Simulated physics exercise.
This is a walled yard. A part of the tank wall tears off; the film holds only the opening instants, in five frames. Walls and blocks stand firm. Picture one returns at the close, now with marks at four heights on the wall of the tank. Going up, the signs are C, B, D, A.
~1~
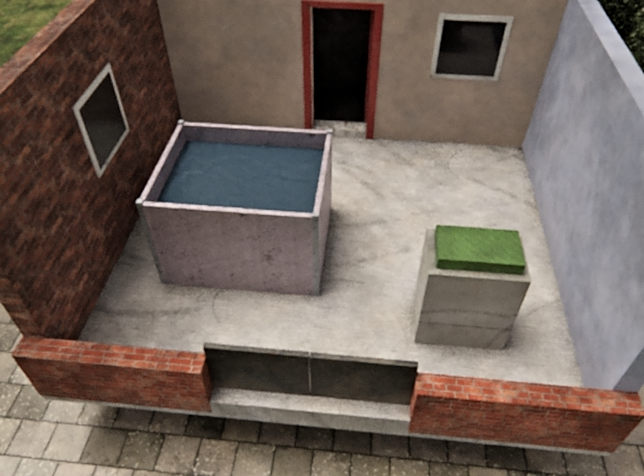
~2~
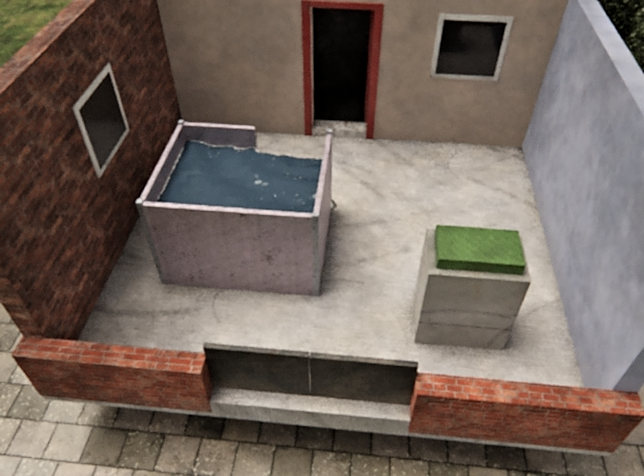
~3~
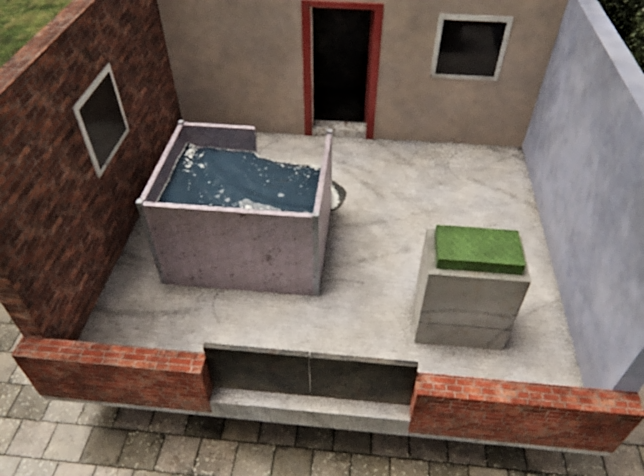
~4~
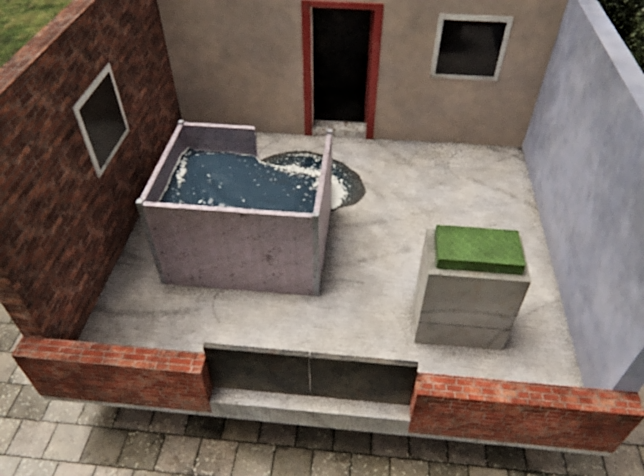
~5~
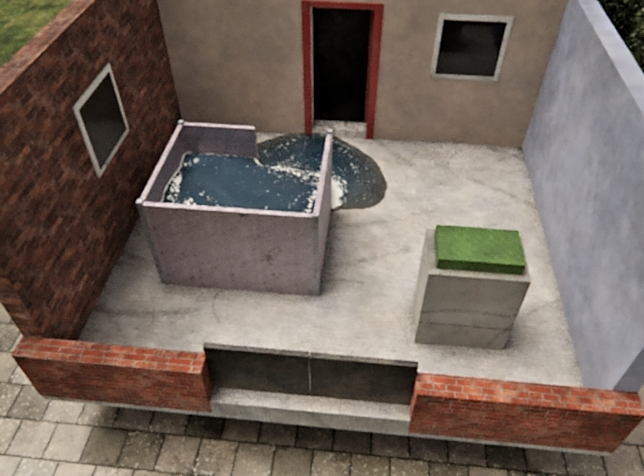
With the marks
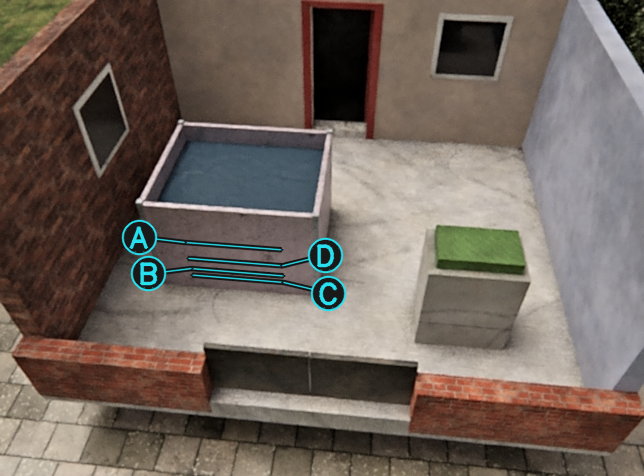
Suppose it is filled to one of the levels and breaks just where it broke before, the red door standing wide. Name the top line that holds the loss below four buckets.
Take B.
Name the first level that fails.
The answer is D.
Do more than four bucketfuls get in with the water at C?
No, not at all.
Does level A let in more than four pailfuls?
Yes, that goes wrong.
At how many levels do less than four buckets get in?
Two.
In cyan, A at (232, 246); B at (236, 272); C at (237, 278); D at (235, 262); from the bottom up C, B, D, A.
With A, dozens of bucketfuls pour in.
With B, a bucket or two gets in.
With C, nothing gets over.
With D, about 9 bucketfuls get in.
